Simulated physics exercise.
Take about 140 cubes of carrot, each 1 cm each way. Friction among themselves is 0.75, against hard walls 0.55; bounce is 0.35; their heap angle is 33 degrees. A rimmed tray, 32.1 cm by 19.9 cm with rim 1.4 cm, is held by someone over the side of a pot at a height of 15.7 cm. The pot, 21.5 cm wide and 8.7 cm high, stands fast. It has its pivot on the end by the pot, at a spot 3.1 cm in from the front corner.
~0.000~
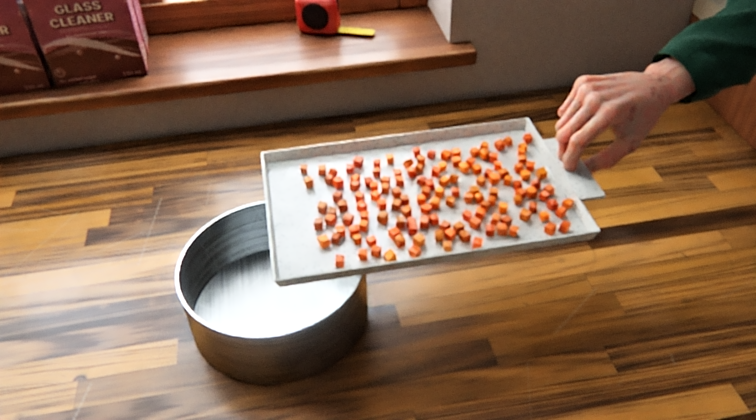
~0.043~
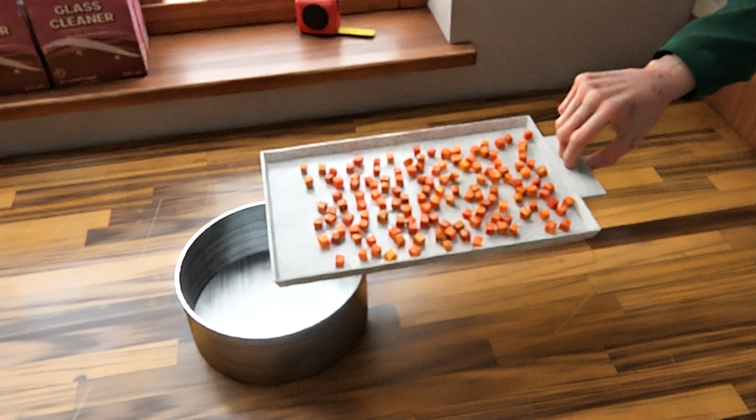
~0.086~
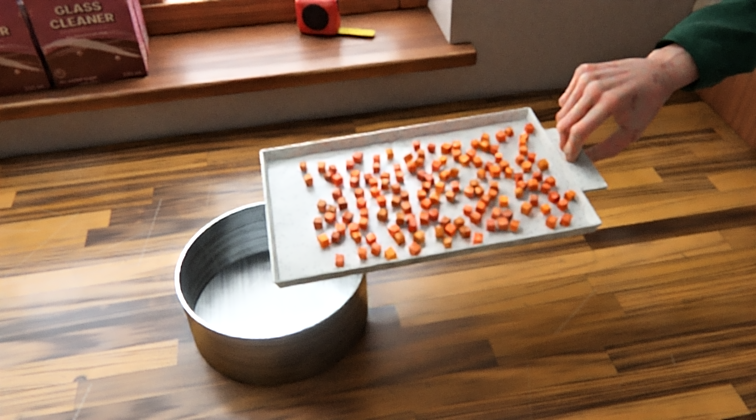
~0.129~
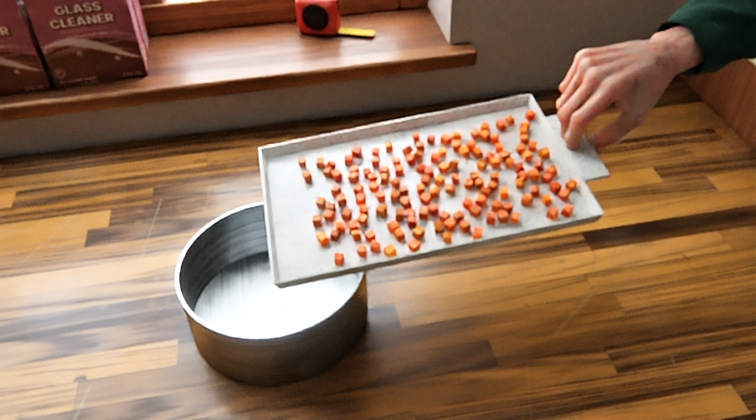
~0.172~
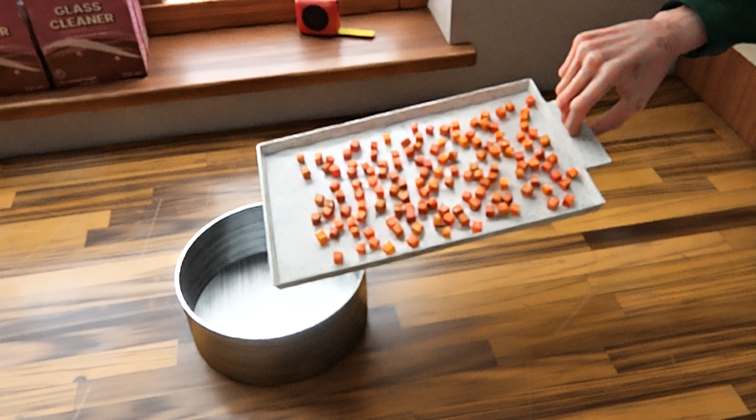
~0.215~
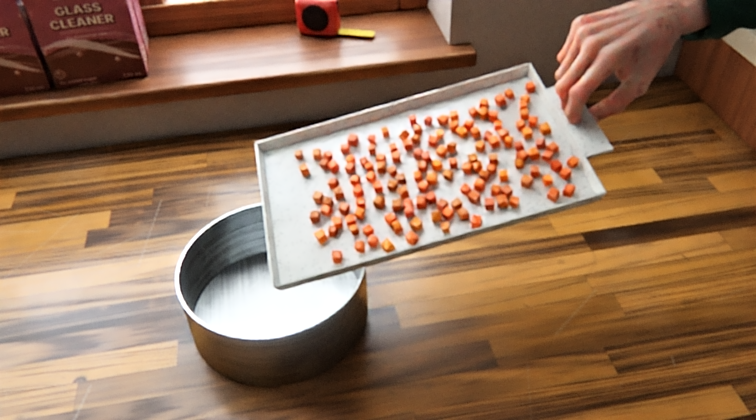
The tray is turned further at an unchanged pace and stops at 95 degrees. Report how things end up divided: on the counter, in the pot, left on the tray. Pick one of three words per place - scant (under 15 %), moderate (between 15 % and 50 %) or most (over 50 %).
My call is counter: Most, pot: Moderate, left on the tray: Scant.
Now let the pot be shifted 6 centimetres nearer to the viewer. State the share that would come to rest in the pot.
Close to 90 per cent, then.
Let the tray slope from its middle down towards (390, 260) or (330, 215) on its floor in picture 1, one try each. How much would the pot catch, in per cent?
Near 0 and 75 percent, in that order.
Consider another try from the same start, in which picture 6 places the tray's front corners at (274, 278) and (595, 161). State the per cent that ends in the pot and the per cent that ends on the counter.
Split: Pot = 85, counter = 15.
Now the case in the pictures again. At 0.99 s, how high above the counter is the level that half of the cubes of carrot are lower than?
Median height: Approx. 6 cm.
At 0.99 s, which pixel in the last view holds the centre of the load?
(244, 366), roughly.
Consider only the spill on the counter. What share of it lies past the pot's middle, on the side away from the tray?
I'd put it at close to 90 per cent.
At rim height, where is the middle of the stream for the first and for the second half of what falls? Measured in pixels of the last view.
Near (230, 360) at first, near (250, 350) afterwards.
Then, at 0.68 s, tilt 52 degrees; the tray holds 100 %, the pot 0 %.
After 0.99 s, tilt 78 degrees; the tray holds 30 %, the pot 10 %.
Then, at 1.40 s, tilt 95 degrees; the tray holds 10 %, the pot 15 %.
At rest (2.5 s), counter 75 %, pot 20 %, tray 0 %.
